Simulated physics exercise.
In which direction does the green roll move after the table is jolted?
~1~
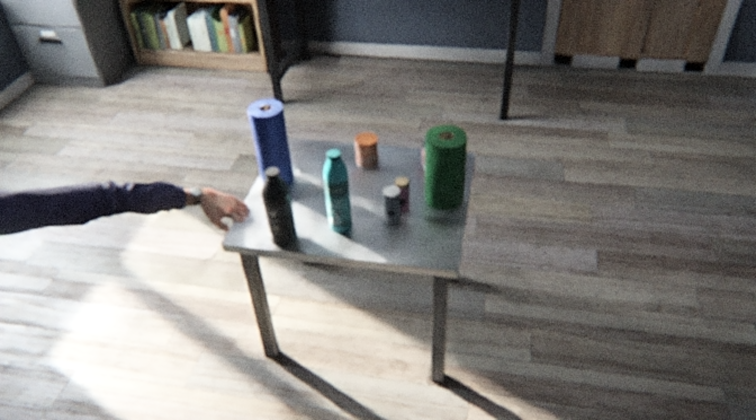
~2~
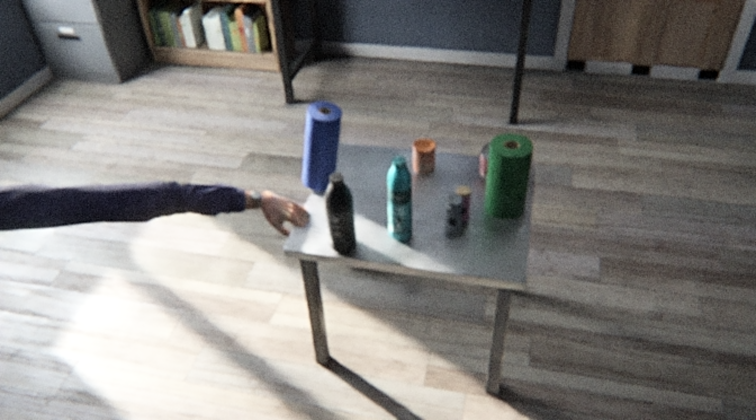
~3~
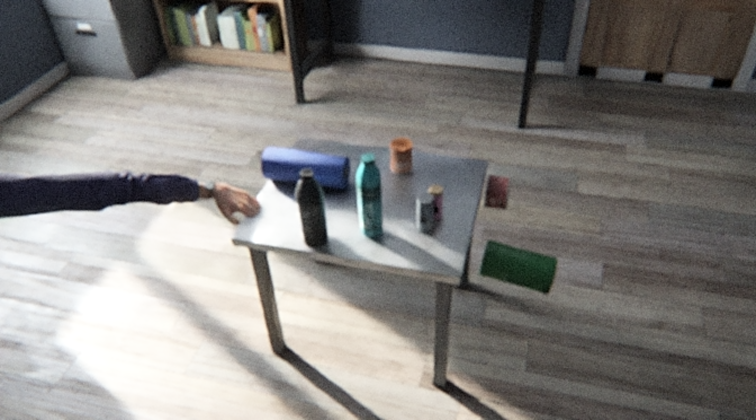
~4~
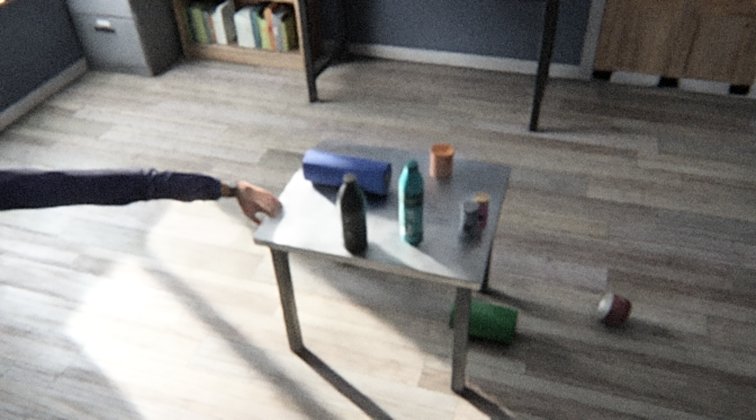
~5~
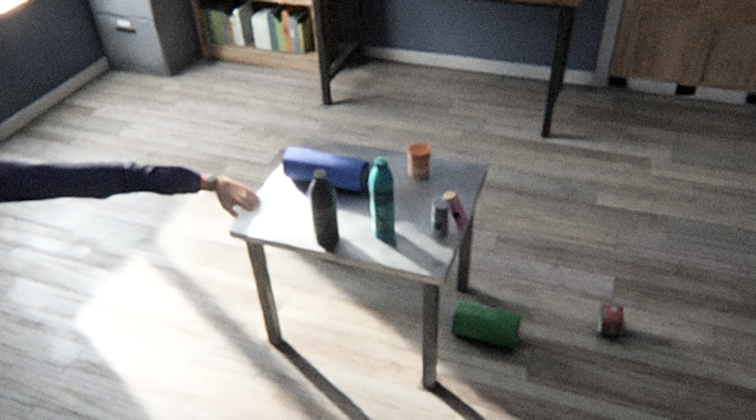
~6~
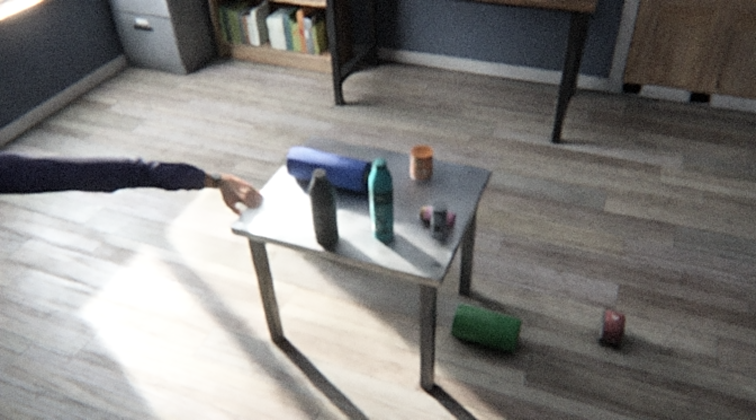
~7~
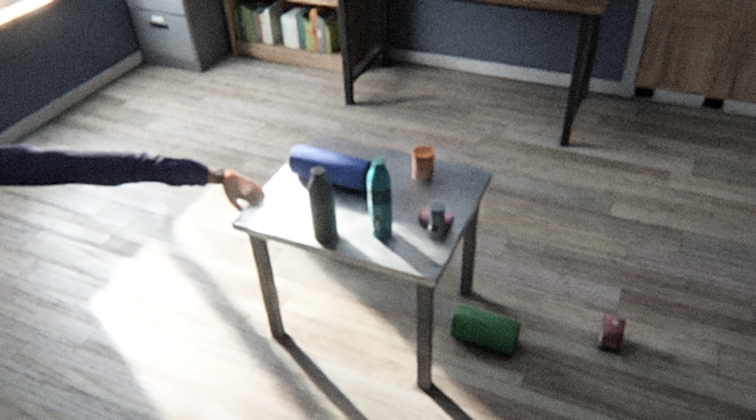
The green roll moves down, dropping past the right side of the table to the floor.
